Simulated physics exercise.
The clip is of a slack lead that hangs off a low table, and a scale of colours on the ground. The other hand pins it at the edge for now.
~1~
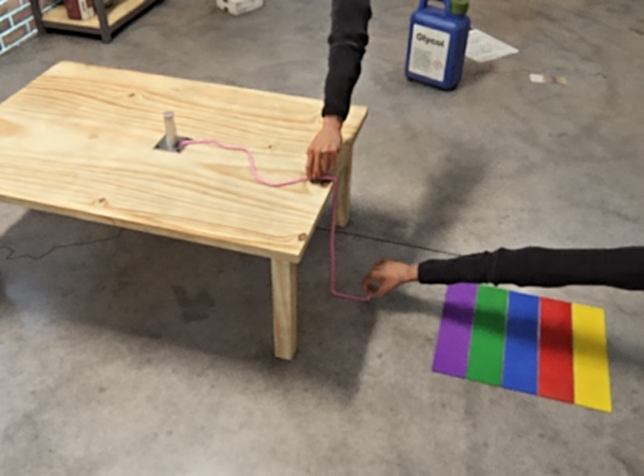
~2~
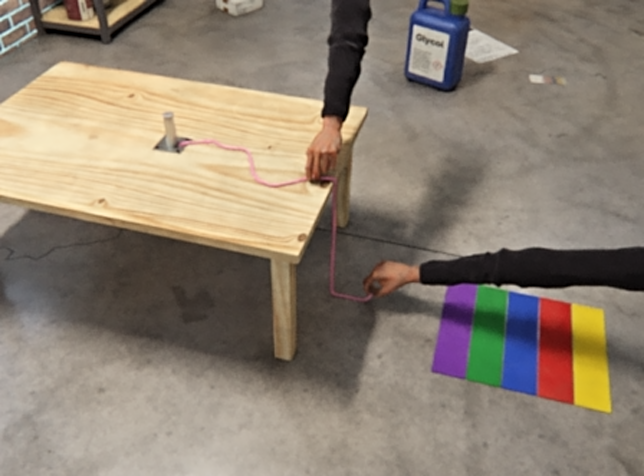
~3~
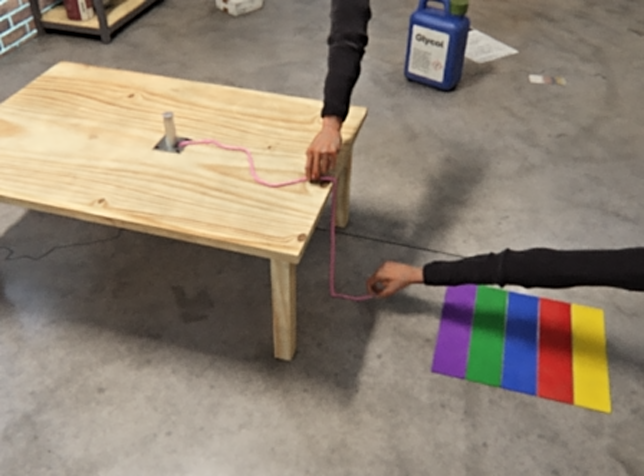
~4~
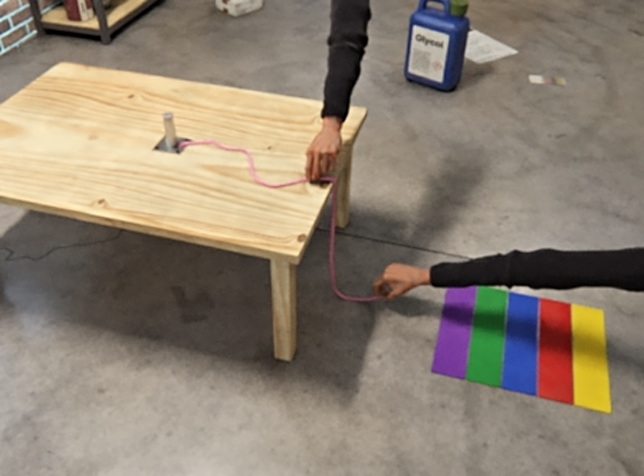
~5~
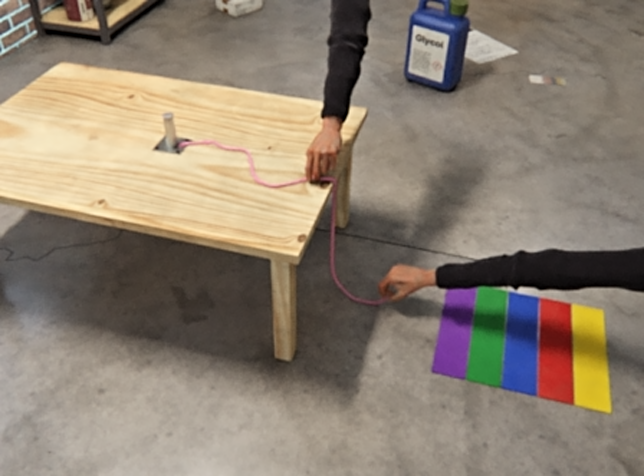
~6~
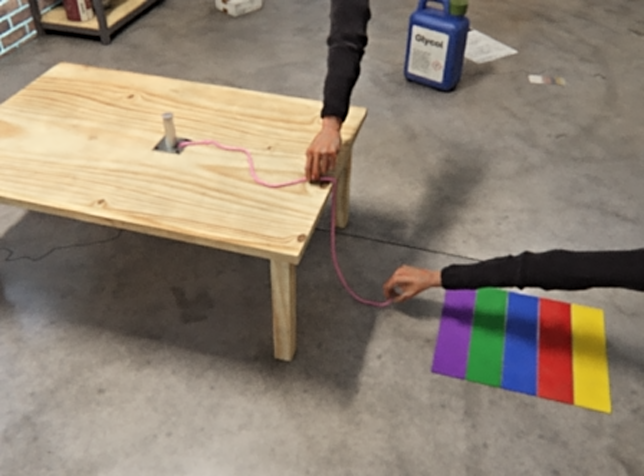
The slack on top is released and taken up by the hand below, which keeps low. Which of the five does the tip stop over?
It gets as far as the blue strip.
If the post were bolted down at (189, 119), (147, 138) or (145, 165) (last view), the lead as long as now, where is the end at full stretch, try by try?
In that order: (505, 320), (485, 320) and (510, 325).
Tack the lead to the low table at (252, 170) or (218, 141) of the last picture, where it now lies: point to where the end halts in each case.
In that order: (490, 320) and (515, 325).
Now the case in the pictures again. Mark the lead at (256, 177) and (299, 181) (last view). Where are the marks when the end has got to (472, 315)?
They go to (296, 172) and to (336, 194).
Soon after, end near (472, 315); over purple.
After that, end near (505, 322); over green.
At the stop, end near (524, 326); over blue. The blue one.
